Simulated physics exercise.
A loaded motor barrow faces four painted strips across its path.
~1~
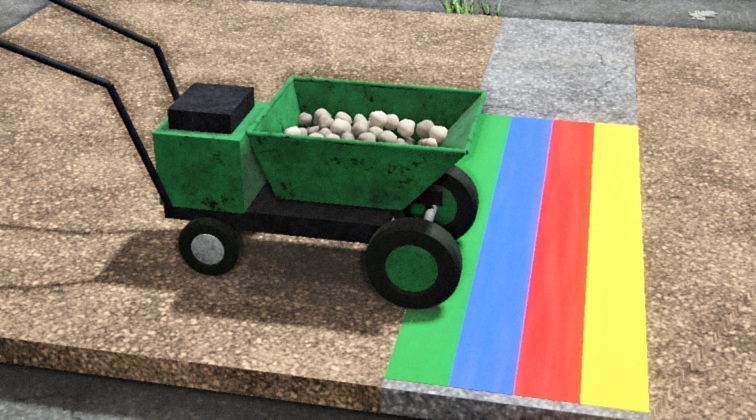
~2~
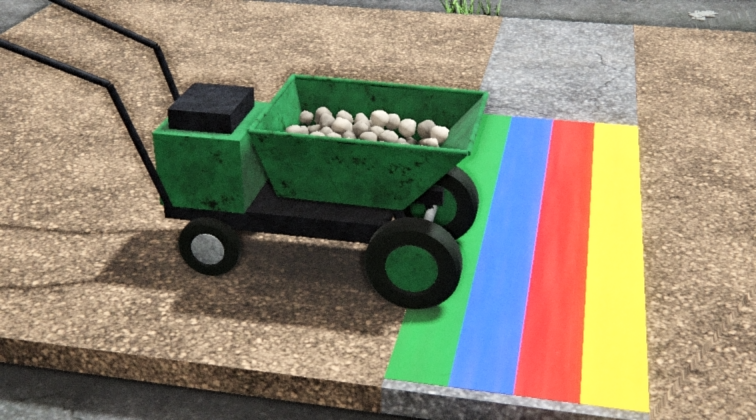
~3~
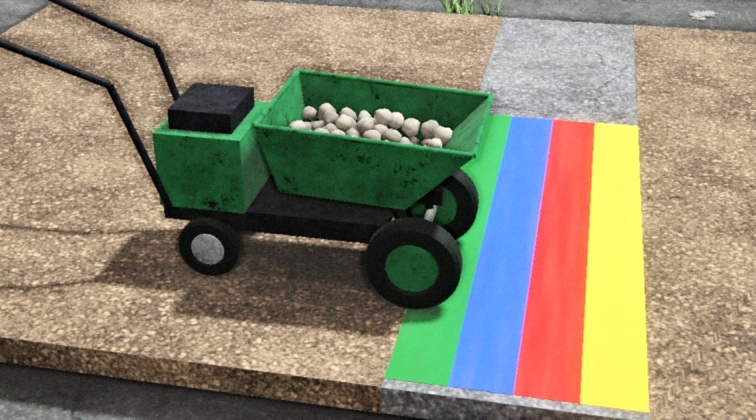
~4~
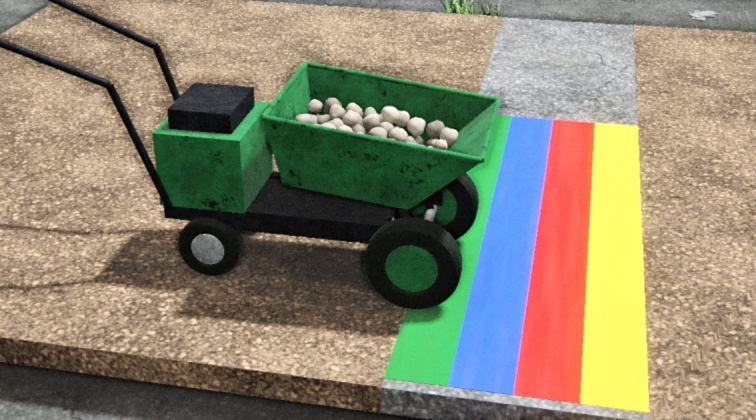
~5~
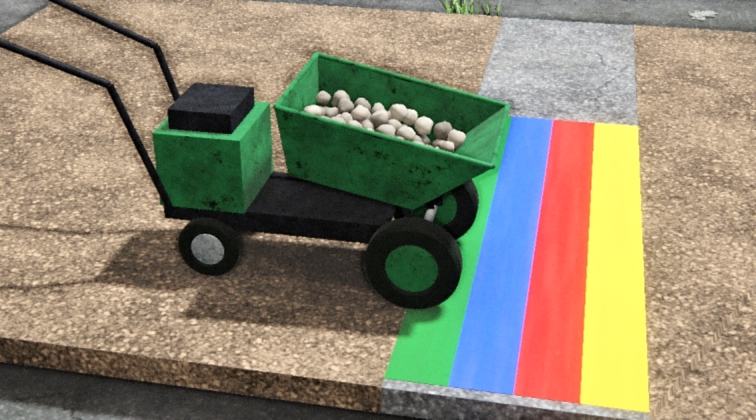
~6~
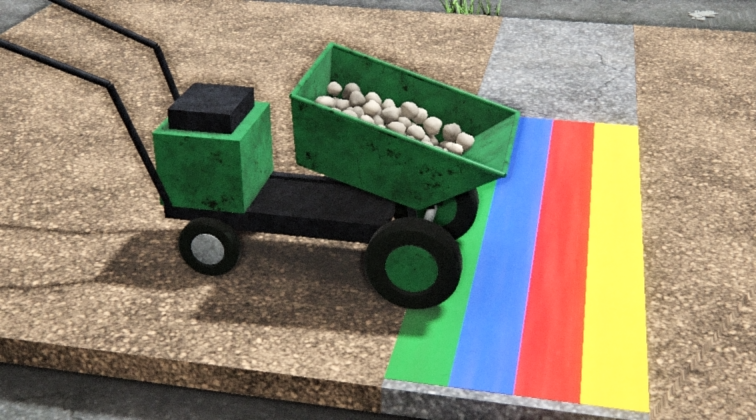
To begin with, a green motor barrow loaded with rounded pebbles stands still, its skip level, before green, blue, red and yellow painted strips. The skip then tilts gradually, its rear rising and its front lip dipping to the right, while the wheels stay put and the pebbles remain inside.
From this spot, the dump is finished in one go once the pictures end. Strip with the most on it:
Yellow strip.
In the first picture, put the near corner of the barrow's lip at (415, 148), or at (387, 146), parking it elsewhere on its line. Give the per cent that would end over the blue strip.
10 % and 30 %, in that order.
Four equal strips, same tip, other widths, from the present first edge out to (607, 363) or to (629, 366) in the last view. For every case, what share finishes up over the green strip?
Shares: About 0 per cent; about 0 per cent.
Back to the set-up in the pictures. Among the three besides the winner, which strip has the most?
It's the red strip next.
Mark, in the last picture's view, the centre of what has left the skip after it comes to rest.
At about (621, 286), give or take.
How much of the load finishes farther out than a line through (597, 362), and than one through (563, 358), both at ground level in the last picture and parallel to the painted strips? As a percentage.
Estimate: 60 %, then 80 %.
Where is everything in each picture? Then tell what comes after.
The first picture shows lip of the skip (466, 153), level; top of the load (359, 131), river pebbles; green strip (429, 336); blue strip (489, 344); red strip (551, 351); yellow strip (615, 359).
The second picture shows lip of the skip (468, 153), level; top of the load (340, 125).
The third picture shows lip of the skip (473, 156), tipped barely; top of the load (330, 133).
The fourth picture shows lip of the skip (482, 160), tipped a little; top of the load (336, 128).
The fifth picture shows lip of the skip (492, 167), tipped a little; top of the load (345, 122).
The sixth picture shows lip of the skip (504, 175), tipped clearly; top of the load (356, 116); green strip (429, 336); blue strip (489, 344); red strip (551, 351); yellow strip (615, 359).
Just after the last frame, skip tipped steeply; every one in the skip.
A moment on, skip tipped right over; the larger part in the skip; about a tenth over the red strip; about a tenth over the yellow strip.
Further on, skip tipped right over; roughly a quarter in the skip; roughly a quarter over the red strip; roughly a third over the yellow strip; roughly a quarter off the paint.
When it is over, skip tipped right over; about a tenth in the skip; not one over the green strip; not one over the blue strip; roughly a quarter over the red strip; roughly a third over the yellow strip; roughly a quarter off the paint.
